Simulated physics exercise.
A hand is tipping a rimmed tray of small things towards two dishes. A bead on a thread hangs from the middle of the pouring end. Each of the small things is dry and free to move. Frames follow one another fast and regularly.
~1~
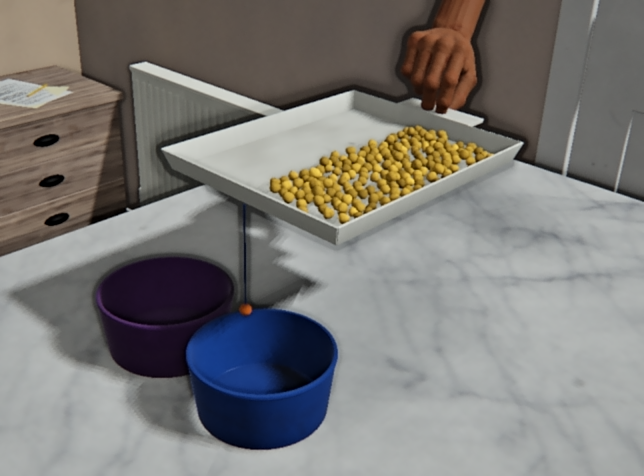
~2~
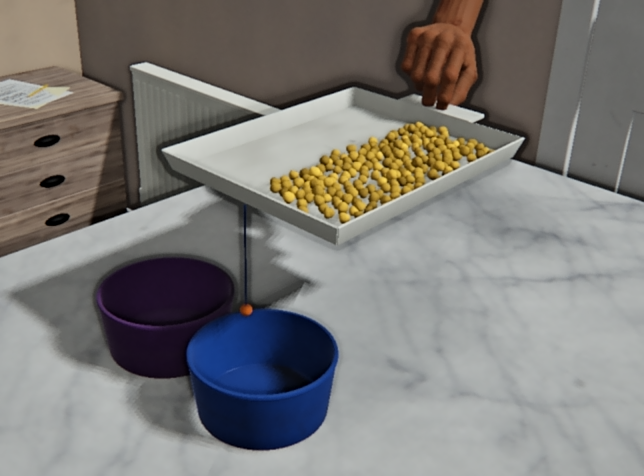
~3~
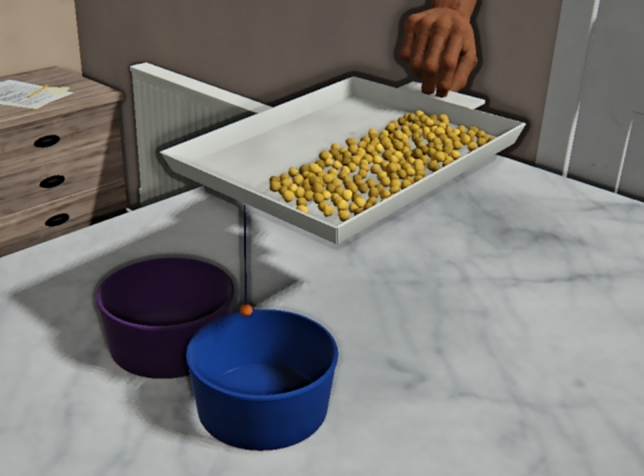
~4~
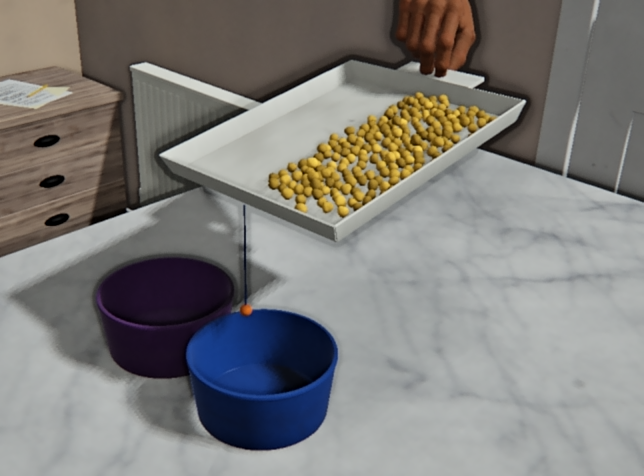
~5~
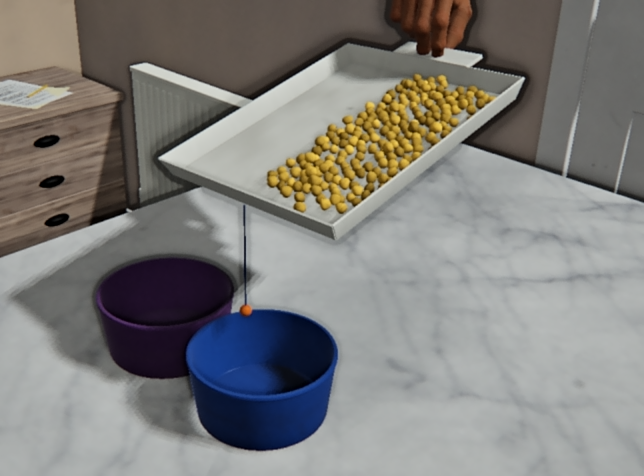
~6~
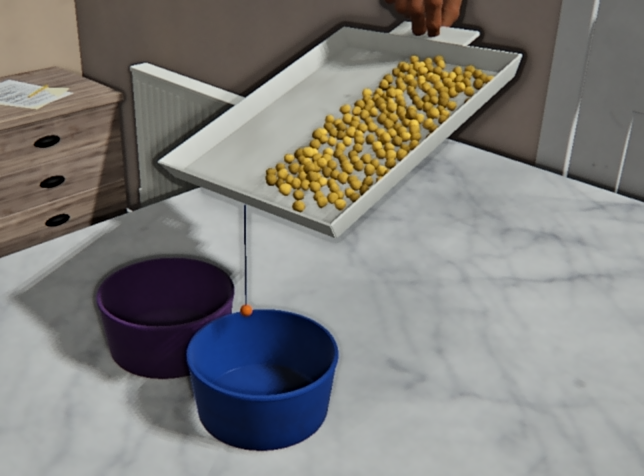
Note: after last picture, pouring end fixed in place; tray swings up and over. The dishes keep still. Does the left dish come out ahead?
Yes.
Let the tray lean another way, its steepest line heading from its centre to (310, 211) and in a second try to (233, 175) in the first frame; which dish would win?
The first tilt favours the dish to the right, the second the dish to the left.
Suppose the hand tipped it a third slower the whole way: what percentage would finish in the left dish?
I'd say 50 percent or thereabouts.
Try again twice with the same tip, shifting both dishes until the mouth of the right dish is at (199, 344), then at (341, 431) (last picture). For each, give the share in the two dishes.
80 %, 50 %.
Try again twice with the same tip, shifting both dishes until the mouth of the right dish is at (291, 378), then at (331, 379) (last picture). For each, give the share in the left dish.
About 70 per cent first, then about 50 per cent.
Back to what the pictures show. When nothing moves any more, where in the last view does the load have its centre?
Roughly pixel (174, 362).
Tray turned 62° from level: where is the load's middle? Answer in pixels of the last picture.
Close to (249, 167).
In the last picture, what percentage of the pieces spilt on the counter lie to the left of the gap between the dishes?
Estimate: About 100 in every hundred.
Soon, tray tipped steeply; nearly all on the tray; a stray few in the air.
A while on, tray tipped right over; about two thirds on the tray; a small part in the right dish; a small part in the left dish; a stray few outside both; about a quarter in the air.
Towards the end, tray tipped past a quarter turn; about a quarter in the right dish; about half in the left dish; about a quarter outside both.
Finally, tray tipped past a quarter turn; about a quarter in the right dish; about half in the left dish; about a quarter outside both.
